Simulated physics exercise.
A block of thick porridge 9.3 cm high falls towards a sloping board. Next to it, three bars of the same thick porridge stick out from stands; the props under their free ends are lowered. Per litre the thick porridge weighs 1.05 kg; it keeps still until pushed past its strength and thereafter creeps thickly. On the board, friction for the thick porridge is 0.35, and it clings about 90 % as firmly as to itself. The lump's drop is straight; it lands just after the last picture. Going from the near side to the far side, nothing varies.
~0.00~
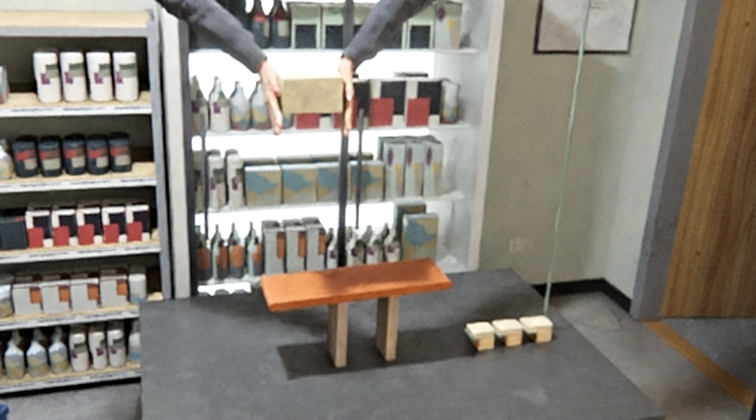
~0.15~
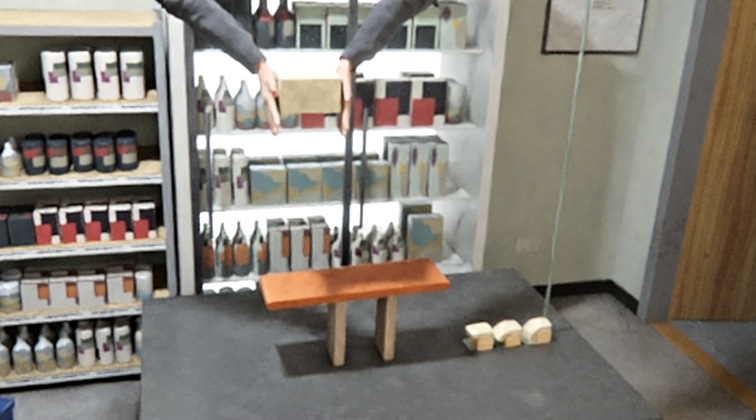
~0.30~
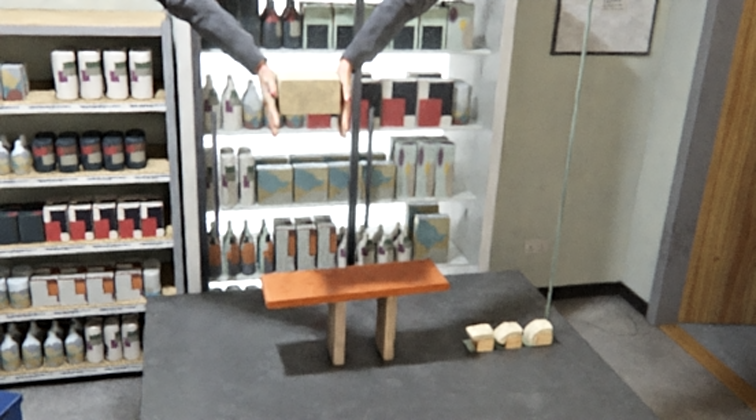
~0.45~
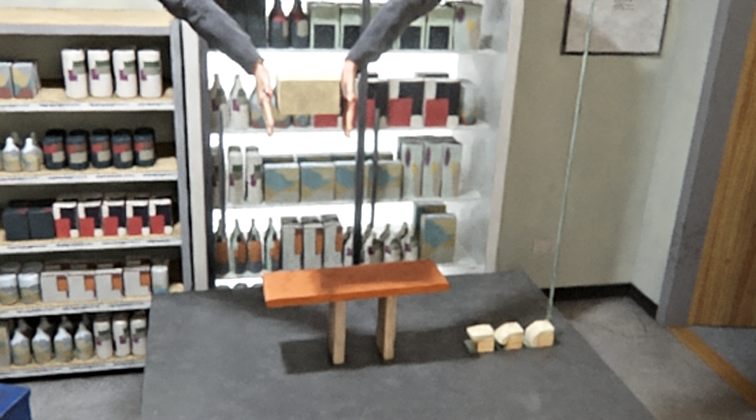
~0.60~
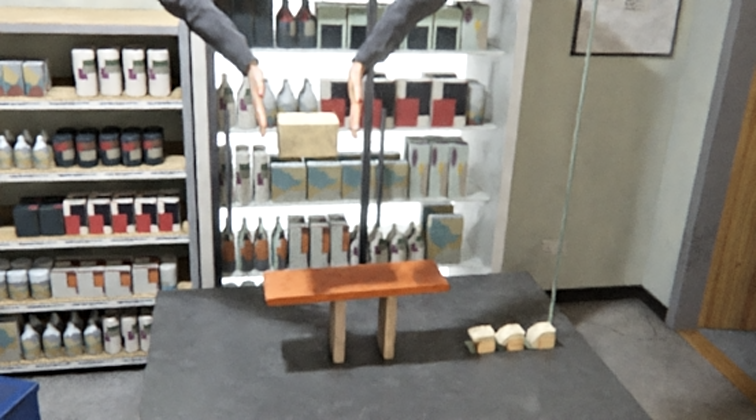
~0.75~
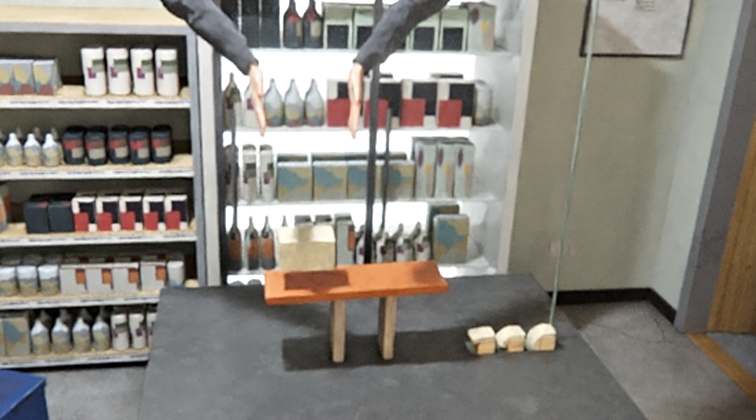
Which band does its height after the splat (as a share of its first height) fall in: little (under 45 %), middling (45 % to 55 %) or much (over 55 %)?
Middling.
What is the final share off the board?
Roughly 30 % ends up off the board.
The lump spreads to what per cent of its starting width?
I'd put it at some 250 %.
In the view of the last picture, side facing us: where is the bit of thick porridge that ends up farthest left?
You'll find it somewhere near (263, 287) on the near face.
After 0.86 s, it stands 52 % of its first height and 7 % has gone off the board.
After 1.00 s, it stands 51 % of its first height and 24 % has gone off the board.
After 1.13 s, it stands 51 % of its first height and 25 % has gone off the board.
After 1.27 s, it stands 51 % of its first height and 25 % has gone off the board.
After 1.40 s, at the end, it stands 51 % of its first height and 29 % has gone off the board.
